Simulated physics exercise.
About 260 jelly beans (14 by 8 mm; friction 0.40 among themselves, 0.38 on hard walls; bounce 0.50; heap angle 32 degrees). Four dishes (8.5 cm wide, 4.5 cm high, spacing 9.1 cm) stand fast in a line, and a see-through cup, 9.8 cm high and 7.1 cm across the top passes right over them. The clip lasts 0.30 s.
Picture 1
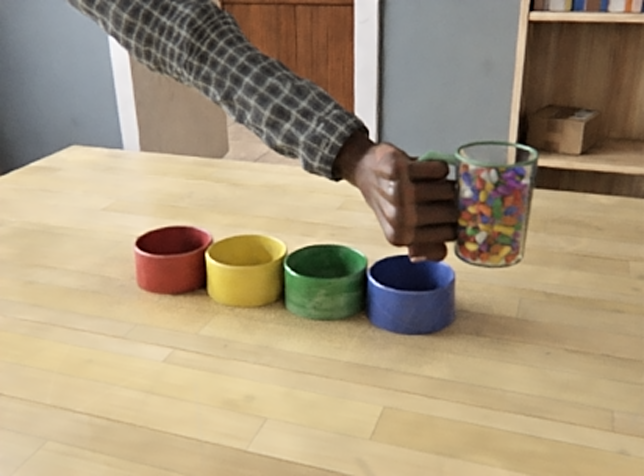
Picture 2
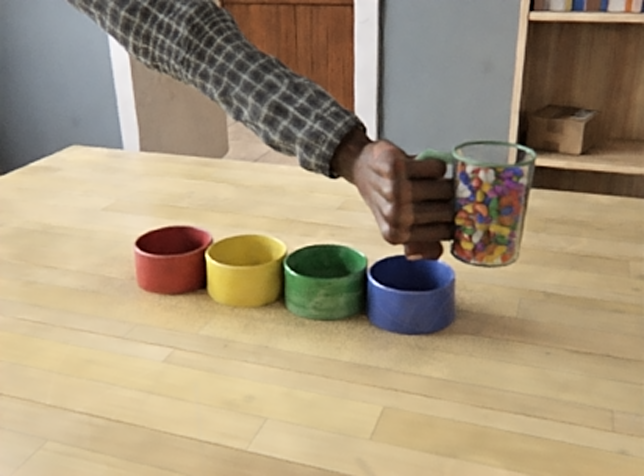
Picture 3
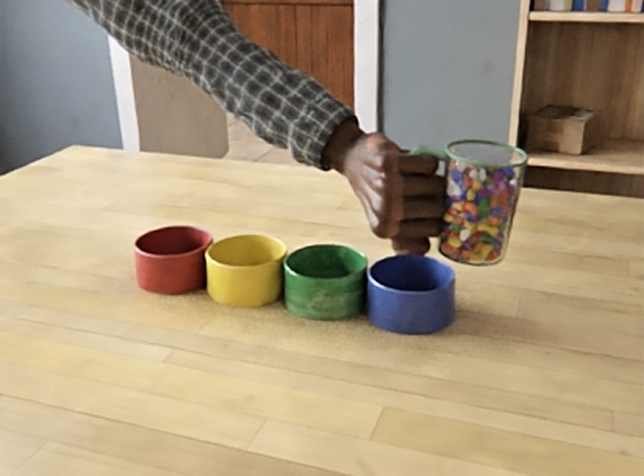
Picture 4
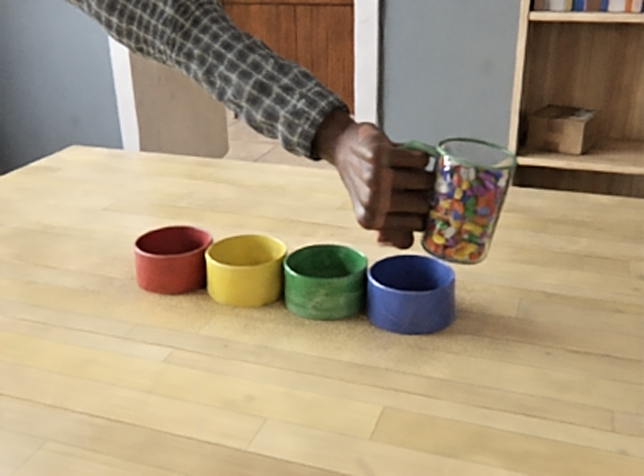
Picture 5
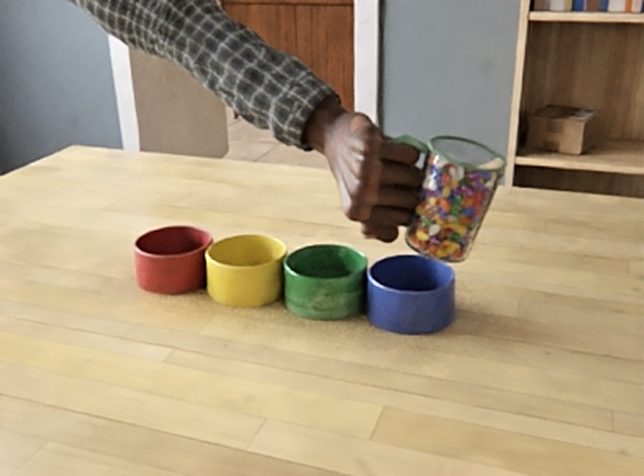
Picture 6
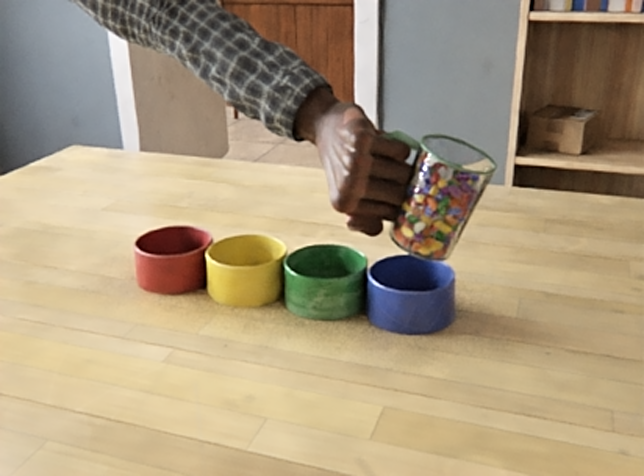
The video shows a hand holding a clear cup of colourful jelly beans beside a row of red, yellow, green and blue dishes on a wooden table, then moving it slightly left while gradually tilting it to the right.
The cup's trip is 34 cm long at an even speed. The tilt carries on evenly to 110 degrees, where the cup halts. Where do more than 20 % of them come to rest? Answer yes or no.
Red no, blue no, green no, yellow yes, counter no.
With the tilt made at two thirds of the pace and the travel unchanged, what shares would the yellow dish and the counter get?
Then: Yellow 90; counter 10.
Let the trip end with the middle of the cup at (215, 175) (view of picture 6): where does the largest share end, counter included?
The winner: Yellow.
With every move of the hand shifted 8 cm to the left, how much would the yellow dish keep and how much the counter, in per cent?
Yellow 10, counter 10.
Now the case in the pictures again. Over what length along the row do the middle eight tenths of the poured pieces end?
Some 7 cm.
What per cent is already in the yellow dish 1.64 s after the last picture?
Near 65 per cent so far.
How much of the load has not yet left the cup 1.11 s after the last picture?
Roughly 90 per cent.
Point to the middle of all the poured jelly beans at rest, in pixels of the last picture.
Around (241, 267).
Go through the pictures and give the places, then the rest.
Cup at (492, 205), tilt 0 degrees, lip at (538, 157), moved 0.0 cm; middle of the pieces at (489, 216); blue dish at (411, 273); green dish at (326, 261); yellow dish at (247, 251); red dish at (173, 241), in the first frame.
Cup at (489, 204), tilt 1 degrees, lip at (535, 158), moved 0.3 cm; middle of the pieces at (485, 215), in the second frame.
Cup at (478, 203), tilt 5 degrees, lip at (527, 160), moved 1.3 cm; middle of the pieces at (474, 214), in the third frame.
Cup at (465, 202), tilt 10 degrees, lip at (517, 163), moved 2.5 cm; middle of the pieces at (460, 212), in the fourth frame.
Cup at (452, 201), tilt 14 degrees, lip at (506, 166), moved 3.8 cm; middle of the pieces at (446, 210), in the fifth frame.
Cup at (439, 199), tilt 19 degrees, lip at (495, 169), moved 5.0 cm; middle of the pieces at (432, 208); blue dish at (411, 273); green dish at (326, 261); yellow dish at (247, 251); red dish at (173, 241), in the sixth frame.
Then, 0.67 s after the last picture, tilt 71 degrees; cup holds 100 %.
Then, 1.11 s after the last picture, tilt 106 degrees; cup holds 90 %, yellow 5 %.
Then, 1.64 s after the last picture, tilt 110 degrees; cup holds 30 %, green 5 %, yellow 65 %.
In the end, red 5 %, blue 0 %, green 5 %, yellow 80 %, counter 10 %.
